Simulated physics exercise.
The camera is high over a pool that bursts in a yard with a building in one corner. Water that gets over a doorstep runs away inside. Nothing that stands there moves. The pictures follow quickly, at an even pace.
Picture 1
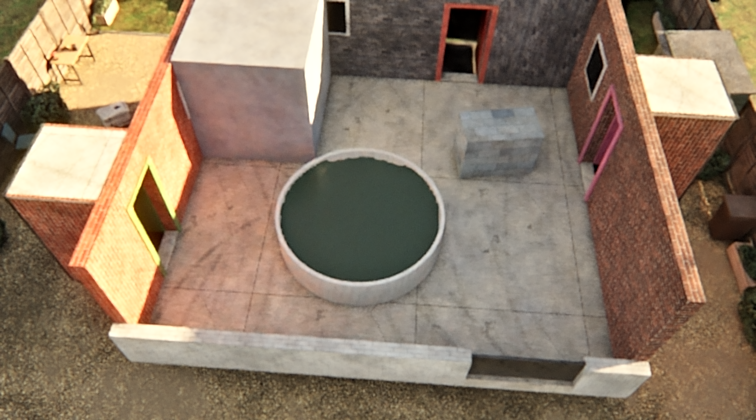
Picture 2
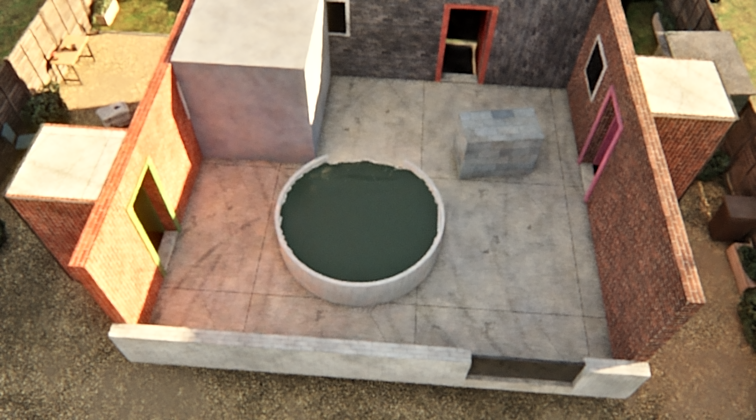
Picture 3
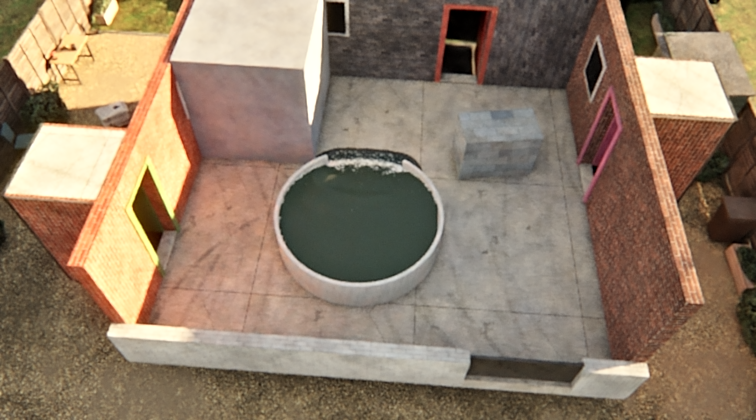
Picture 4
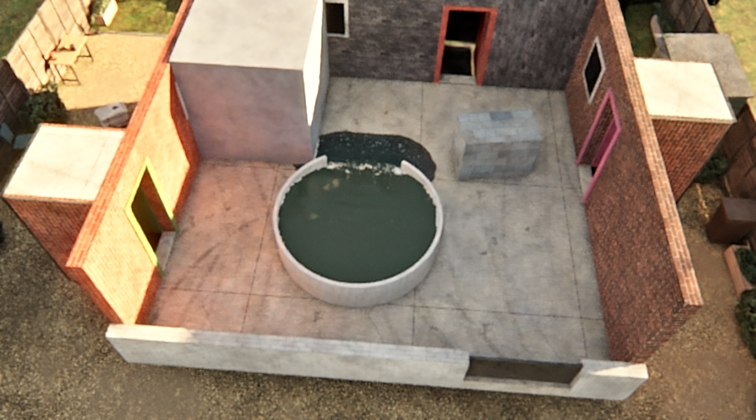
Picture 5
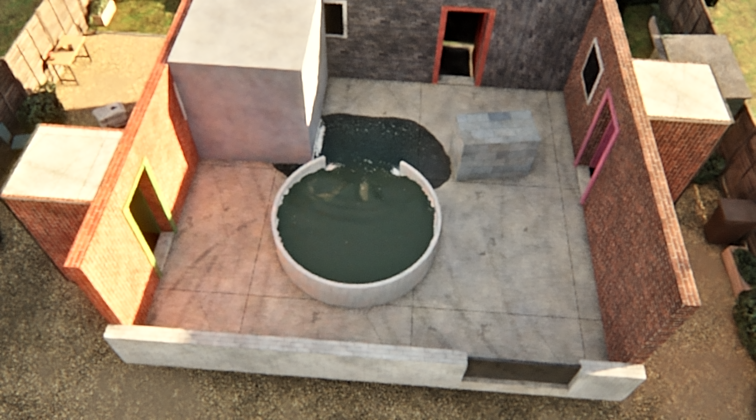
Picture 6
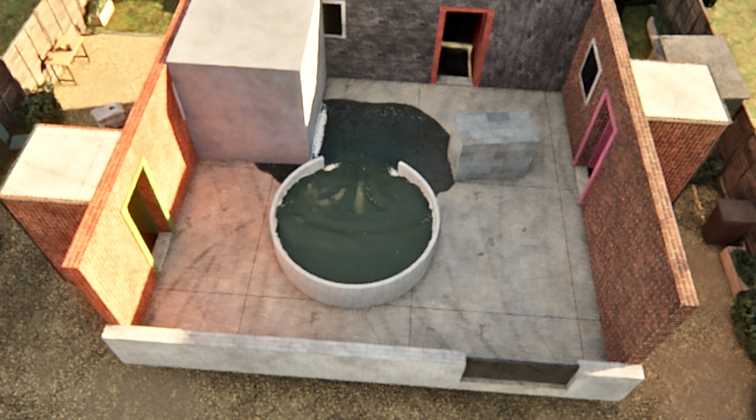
The clip opens on a round tank of dark green water, whole and still, in a walled yard with a pale block building in one corner. The tank's far side gives way and water pours through the gap, spreading in a dark sheet across the paving between the building and a grey block.
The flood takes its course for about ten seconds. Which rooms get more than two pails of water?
One by one: The green door stays under that; the red door takes more than that; the pink door takes more than that.
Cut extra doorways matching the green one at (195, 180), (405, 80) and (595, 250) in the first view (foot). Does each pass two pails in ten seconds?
In turn: Keeps below it, floods, is under.
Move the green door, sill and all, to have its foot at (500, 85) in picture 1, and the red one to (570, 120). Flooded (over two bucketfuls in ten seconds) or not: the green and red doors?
My reading: The green one goes over; the red one lets more in.
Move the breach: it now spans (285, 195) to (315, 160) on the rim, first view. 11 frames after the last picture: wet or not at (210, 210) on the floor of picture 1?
There: Covered.
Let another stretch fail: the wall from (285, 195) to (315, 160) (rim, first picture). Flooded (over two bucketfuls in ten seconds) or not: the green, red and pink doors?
One by one: The green one is over; the red one is under; the pink one stays under.
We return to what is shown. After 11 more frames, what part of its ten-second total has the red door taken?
Roughly 10 per cent.
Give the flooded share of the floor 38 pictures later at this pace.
Roughly 65 per cent.
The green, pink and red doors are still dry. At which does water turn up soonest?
That is the one in red.
A moment on, water covers 25 % of the floor; the green door not reached, the red door wet at the sill, nothing in, the pink door not reached.
Next, water covers 30 % of the floor; the green door not reached, the red door over two buckets in, the pink door not reached.
Then, water covers 35 % of the floor; the green door not reached, the red door far over two buckets in, the pink door not reached.
Later, water covers 65 % of the floor; the green door not reached, the red door far over two buckets in, the pink door under two buckets in.
In the end, water covers 95 % of the floor; the green door wet at the sill, nothing in, the red door far over two buckets in, the pink door over two buckets in.
